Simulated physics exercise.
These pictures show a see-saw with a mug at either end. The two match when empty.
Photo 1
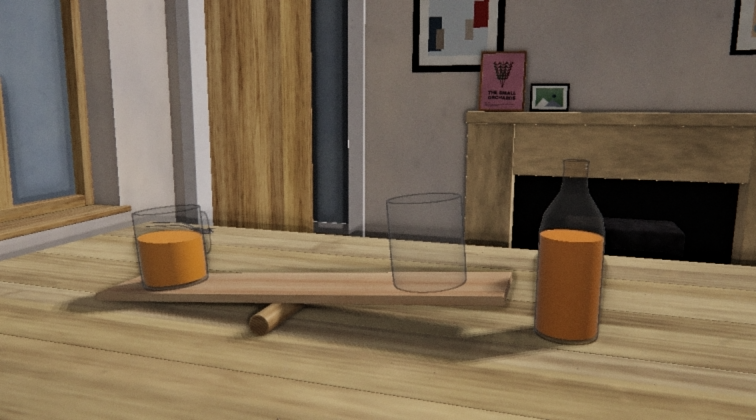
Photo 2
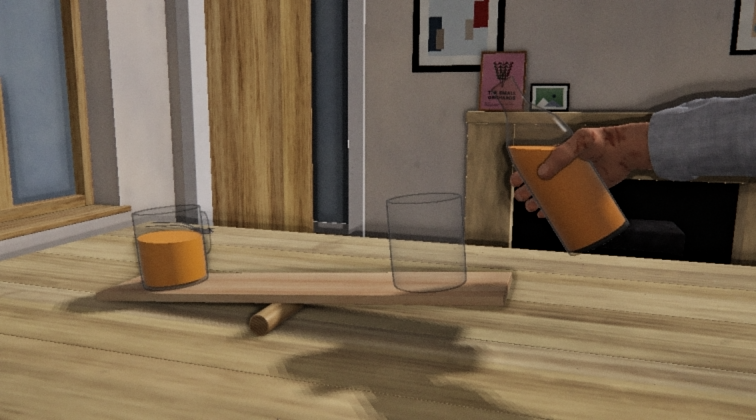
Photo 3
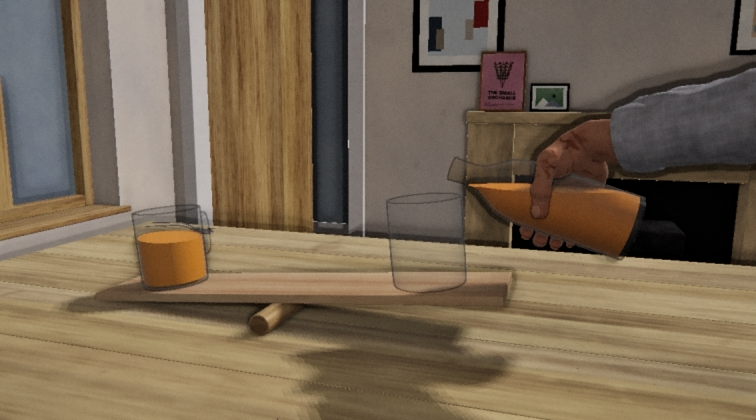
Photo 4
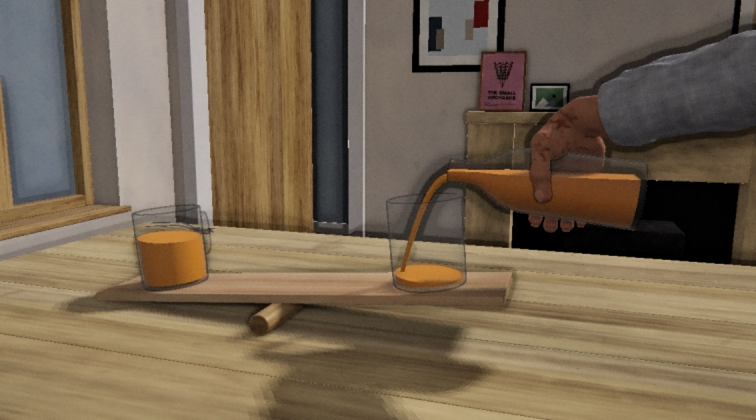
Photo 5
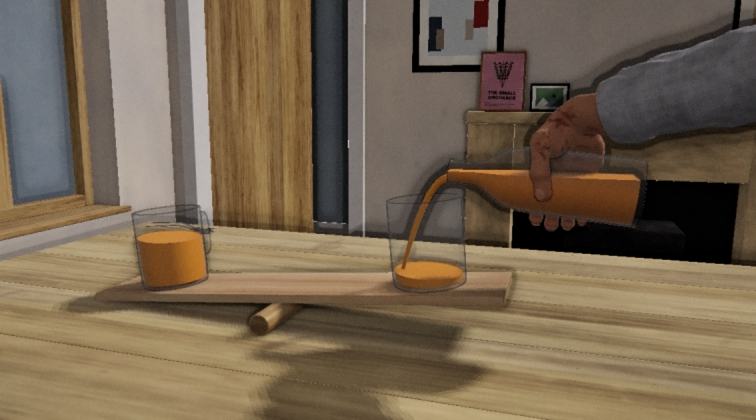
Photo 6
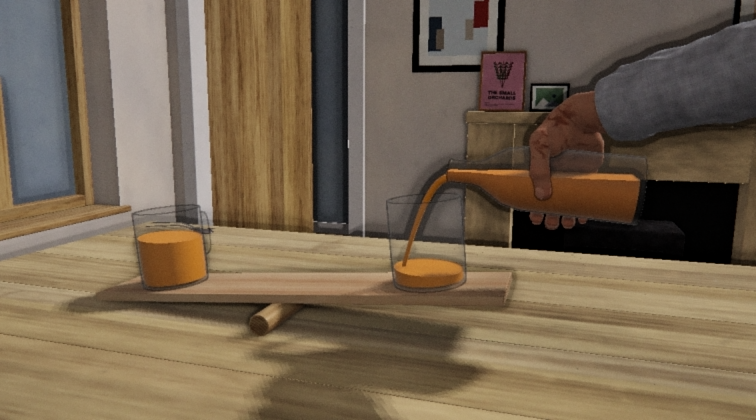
A hand lifts a bottle of orange juice from the right of a wooden see-saw, where a partly filled glass sits on the left and an empty one on the right. It tilts the bottle over the empty glass, and juice streams in, forming a shallow layer while the board stays still.
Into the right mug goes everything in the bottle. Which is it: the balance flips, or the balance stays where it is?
The balance flips.
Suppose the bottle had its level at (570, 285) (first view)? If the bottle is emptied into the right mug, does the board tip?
Given that level, I'd expect it to stay unmoved.
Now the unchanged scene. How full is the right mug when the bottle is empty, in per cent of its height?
About 80 per cent of its height.
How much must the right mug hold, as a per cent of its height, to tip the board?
Estimate: Around 60 per cent.
Next, the right mug is about half full; the board leans as before.
After that, the right mug is about two thirds full; the board has swung over, and that end is down.
Finally, the right mug is about three quarters full; the board has swung over, and that end is down.
